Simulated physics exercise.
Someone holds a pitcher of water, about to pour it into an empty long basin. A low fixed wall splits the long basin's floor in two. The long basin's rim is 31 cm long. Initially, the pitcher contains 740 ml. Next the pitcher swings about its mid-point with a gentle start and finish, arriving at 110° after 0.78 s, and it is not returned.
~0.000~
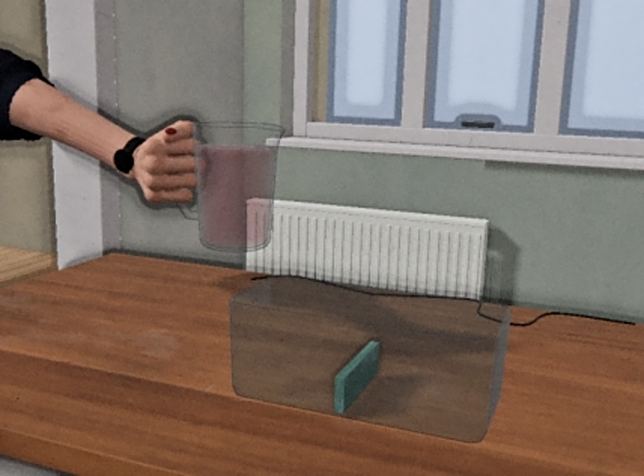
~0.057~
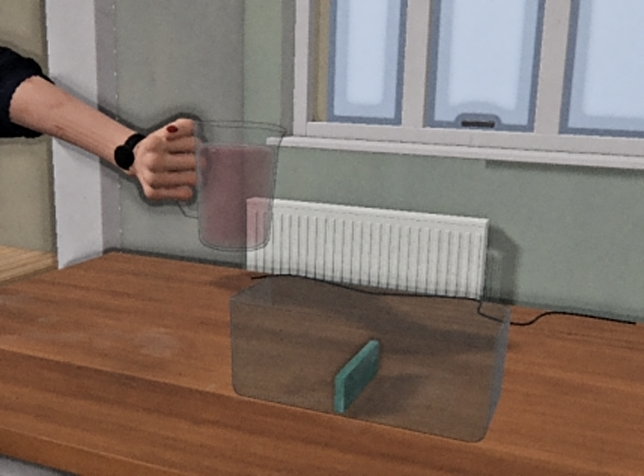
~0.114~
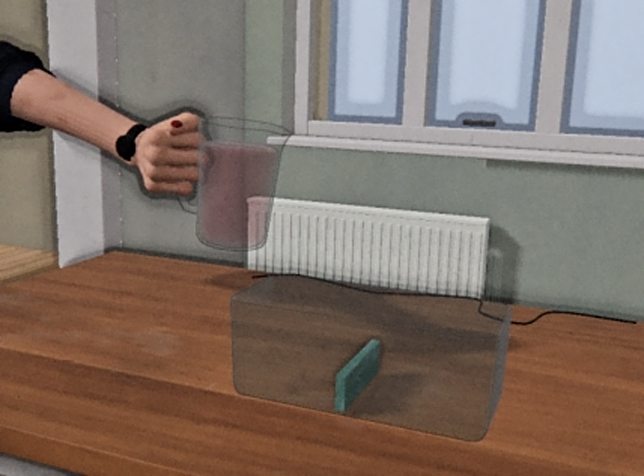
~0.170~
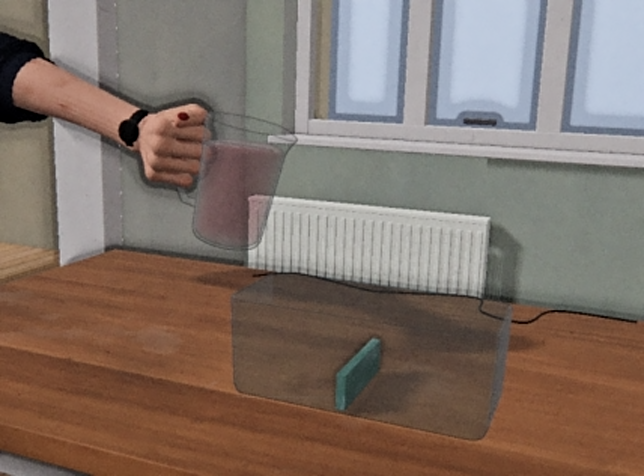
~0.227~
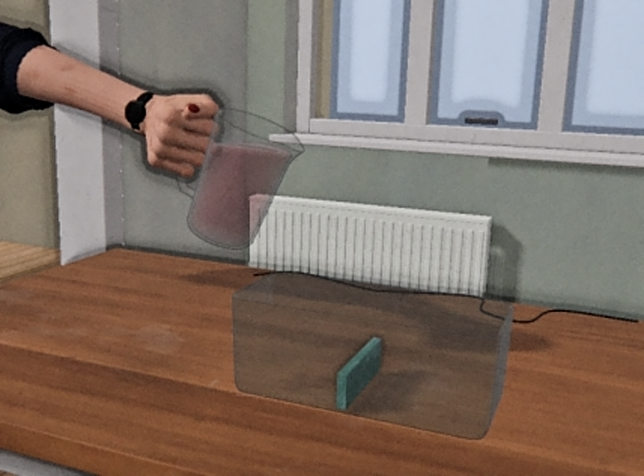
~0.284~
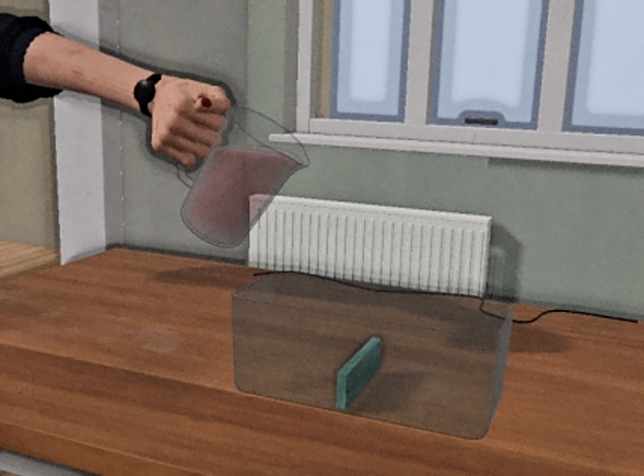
The footage shows a hand holding a clear pitcher of reddish liquid above a transparent basin with a small green upright piece inside. The pitcher stays nearly still at first, then the hand tilts it steadily to the right.
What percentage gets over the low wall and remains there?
15 %.
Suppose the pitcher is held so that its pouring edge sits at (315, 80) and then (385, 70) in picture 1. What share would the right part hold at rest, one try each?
Result: 90 per cent, then 70 per cent.
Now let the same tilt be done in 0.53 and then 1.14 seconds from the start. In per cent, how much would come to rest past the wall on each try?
15 per cent first, 20 per cent second.
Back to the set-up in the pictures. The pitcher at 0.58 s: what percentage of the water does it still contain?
Some 68 % of it is still there.
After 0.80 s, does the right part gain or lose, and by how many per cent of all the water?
Looks like it went upward, around 9 per cent.
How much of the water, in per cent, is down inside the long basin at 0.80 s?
Some 68 percent.
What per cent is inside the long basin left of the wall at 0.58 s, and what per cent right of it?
Some 10 per cent left and 3 right.
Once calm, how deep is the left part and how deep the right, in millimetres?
Final levels - left approx 32 mm, right approx 6 mm.
By 0.58 s the tilt is 94° and 67 per cent is still to pour, 10 is left of the wall and 3 right of it.
By 0.80 s the tilt is 110° and 18 per cent is still to pour, 61 is left of the wall and 7 right of it.
By 1.03 s the tilt is 110° and 1 per cent is still to pour, 82 is left of the wall and 8 right of it.
By 1.28 s the tilt is 110° and 0 per cent is still to pour, 82 is left of the wall and 12 right of it.
At rest 78 per cent lies left of the wall, 15 right of it and 6 outside.
